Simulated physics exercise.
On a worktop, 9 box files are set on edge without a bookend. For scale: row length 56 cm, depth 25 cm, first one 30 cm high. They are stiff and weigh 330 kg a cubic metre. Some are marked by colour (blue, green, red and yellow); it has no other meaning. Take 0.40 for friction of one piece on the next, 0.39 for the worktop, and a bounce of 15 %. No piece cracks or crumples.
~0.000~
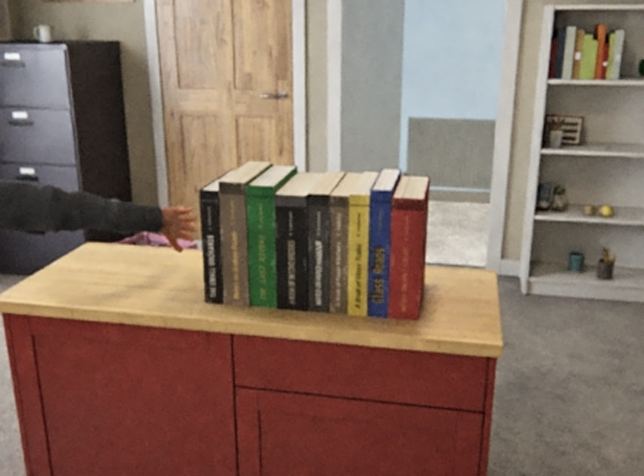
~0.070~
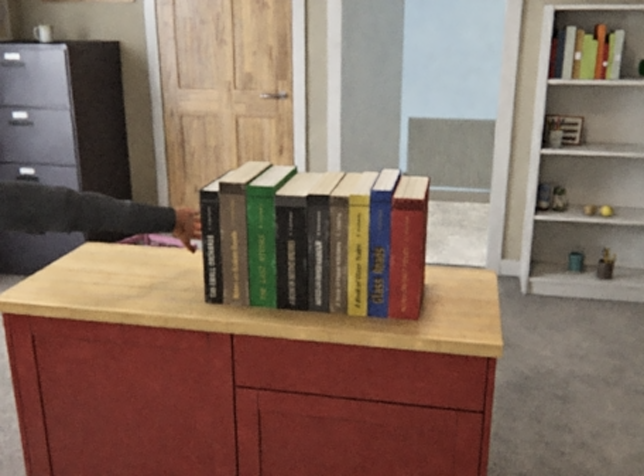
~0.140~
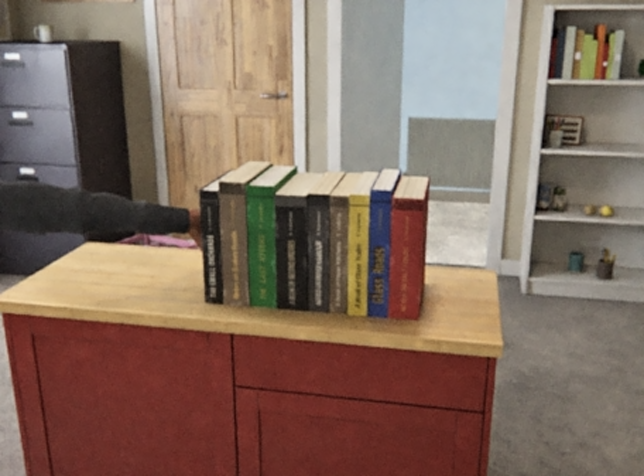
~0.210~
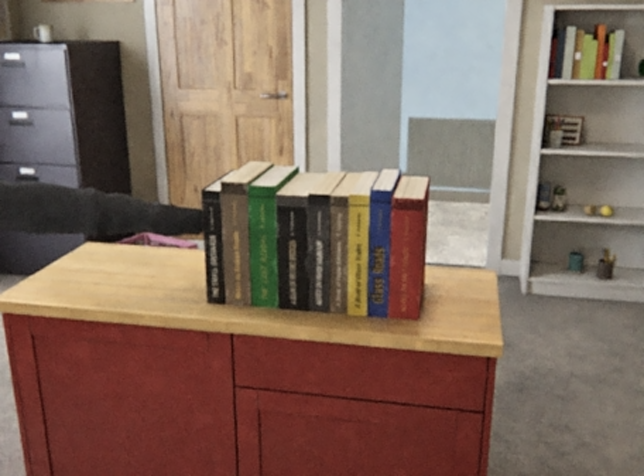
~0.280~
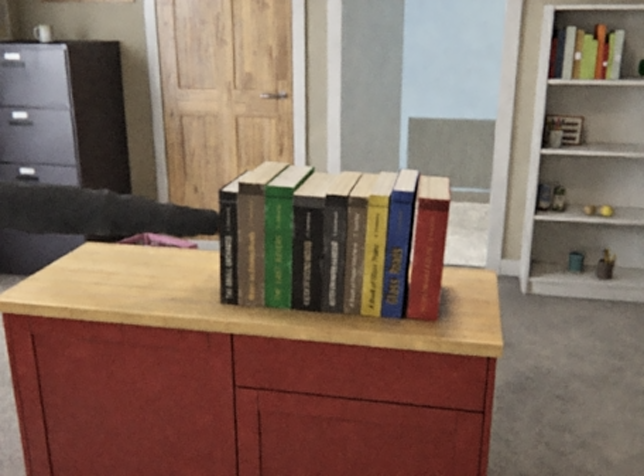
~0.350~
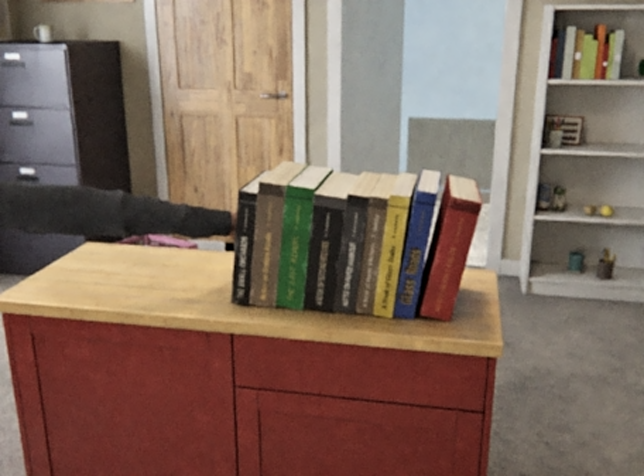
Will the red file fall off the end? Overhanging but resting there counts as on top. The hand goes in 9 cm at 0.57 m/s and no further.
The red file goes over the edge.
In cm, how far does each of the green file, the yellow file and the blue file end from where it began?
Moved: Green 10, yellow 30, blue 40.
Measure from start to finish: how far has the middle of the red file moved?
Roughly 90 cm away.
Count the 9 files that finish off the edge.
The count is 1.
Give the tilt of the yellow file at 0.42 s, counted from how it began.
Roughly 15°.
By 0.42 s, none of the 9 files off the edge, 9 disturbed; red file tilted 23°; blue file tilted 16°.
By 0.62 s, none of the 9 files off the edge, 9 disturbed; red file on its side; blue file tilted 38°.
By 0.92 s, 1 of the 9 files off the edge; red file tilted 62°, 70 cm lower; blue file on its side.
When it is over (1.3 s), 1 of the 9 files off the edge; red file on its side; blue file on its side; yellow file tilted 62°. In pixels of the last frame, middles, blue file near (512, 299).
